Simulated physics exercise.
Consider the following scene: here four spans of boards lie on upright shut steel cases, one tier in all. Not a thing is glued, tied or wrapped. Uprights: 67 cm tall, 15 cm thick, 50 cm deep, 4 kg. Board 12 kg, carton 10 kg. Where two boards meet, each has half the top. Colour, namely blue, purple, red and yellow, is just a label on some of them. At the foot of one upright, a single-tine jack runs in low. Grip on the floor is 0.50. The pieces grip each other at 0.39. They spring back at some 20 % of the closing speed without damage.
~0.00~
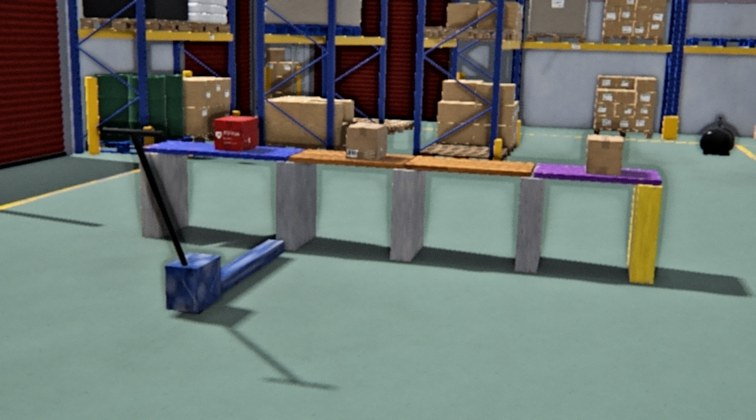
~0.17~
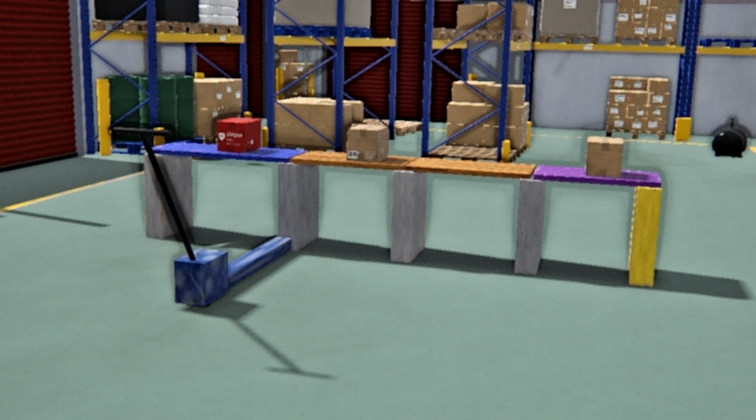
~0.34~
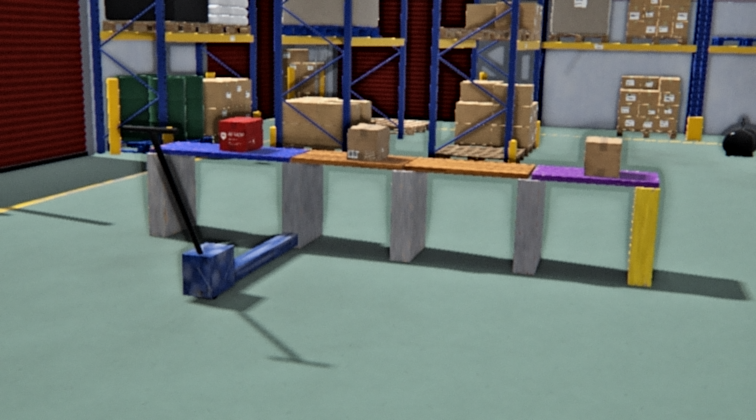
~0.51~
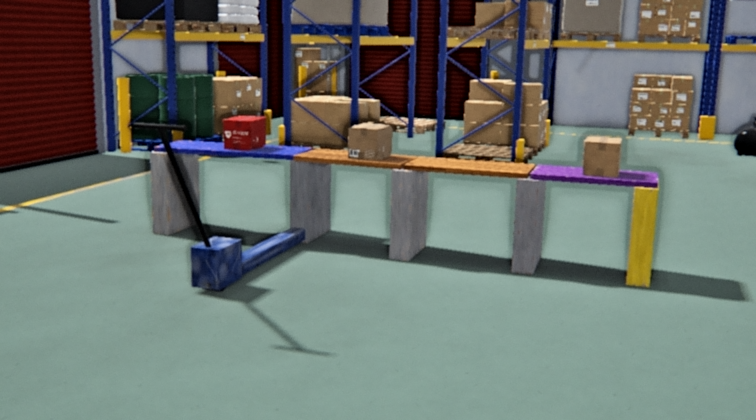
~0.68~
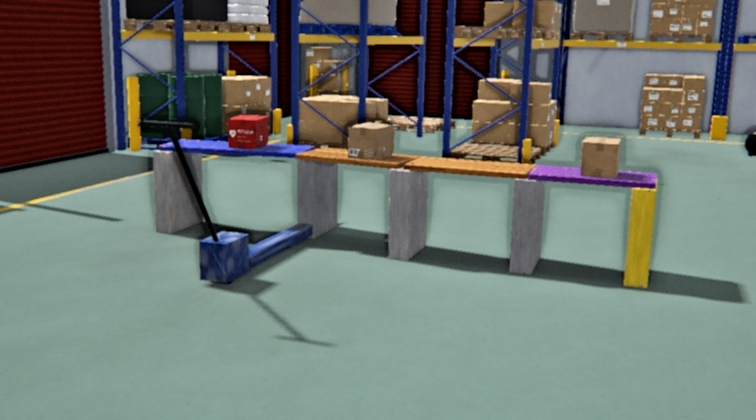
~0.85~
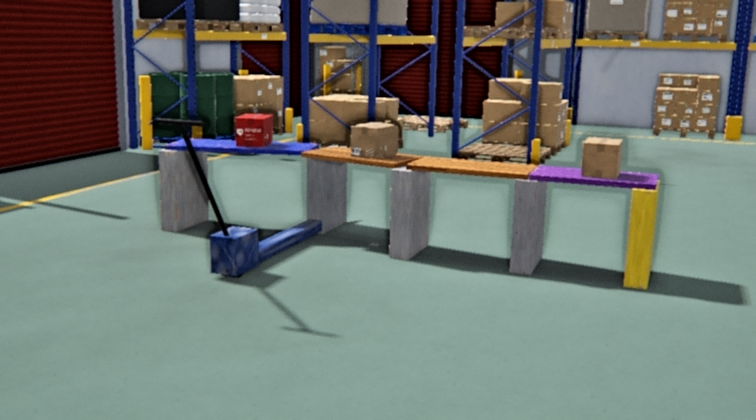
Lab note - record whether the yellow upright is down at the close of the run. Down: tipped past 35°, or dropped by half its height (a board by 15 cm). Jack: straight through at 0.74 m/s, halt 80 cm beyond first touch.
Result: Not down.
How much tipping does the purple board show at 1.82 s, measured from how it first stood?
Tilt: Approx. 0°.
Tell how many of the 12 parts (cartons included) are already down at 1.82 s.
At that moment the count is 6.
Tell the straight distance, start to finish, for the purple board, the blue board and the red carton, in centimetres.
The purple one ends 0 cm from where it began, the blue one 70 cm, and the red one 100 cm.
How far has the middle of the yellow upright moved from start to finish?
It finishes around 0 cm from its starting point.
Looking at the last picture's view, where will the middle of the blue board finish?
Look near (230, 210) in the final frame.
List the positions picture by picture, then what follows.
In the first frame (pixels give the middle of a visible side; the camera moves round a little), jack tip (279, 247) 19 cm short; yellow upright (646, 235); purple board (596, 179); red carton (228, 136); none has stirred.
In the second frame, jack tip (287, 244) 59 mm short; yellow upright (646, 238).
In the third frame, jack tip (293, 239) 7 cm in; yellow upright (644, 238); one has shifted.
In the fourth frame, jack tip (301, 234) 19 cm in; yellow upright (642, 238); red carton (237, 135) 40 mm from its place; movement in 5 of them.
In the fifth frame, jack tip (308, 229) 32 cm in; yellow upright (640, 239); red carton (242, 134) 9 cm from its place; movement in 5 of them.
In the sixth frame, jack tip (317, 225) 44 cm in; yellow upright (640, 240); red carton (249, 133) 16 cm from its place; blue board (235, 151) 14 cm from its place; movement in 6 of them.
After 1.42 s, 2 of the 12 pieces down; yellow upright unmoved; blue board 24° from how it stood, 16 cm lower.
After 1.82 s, 6 of the 12 pieces down; yellow upright unmoved; blue board 17° from how it stood, 49 cm lower.
In the end (3.6 s), 8 of the 12 pieces down; yellow upright unmoved; blue board 9° from how it stood, 58 cm lower; purple board unmoved. From the last view, middles, yellow upright near (642, 232), blue board near (230, 210).
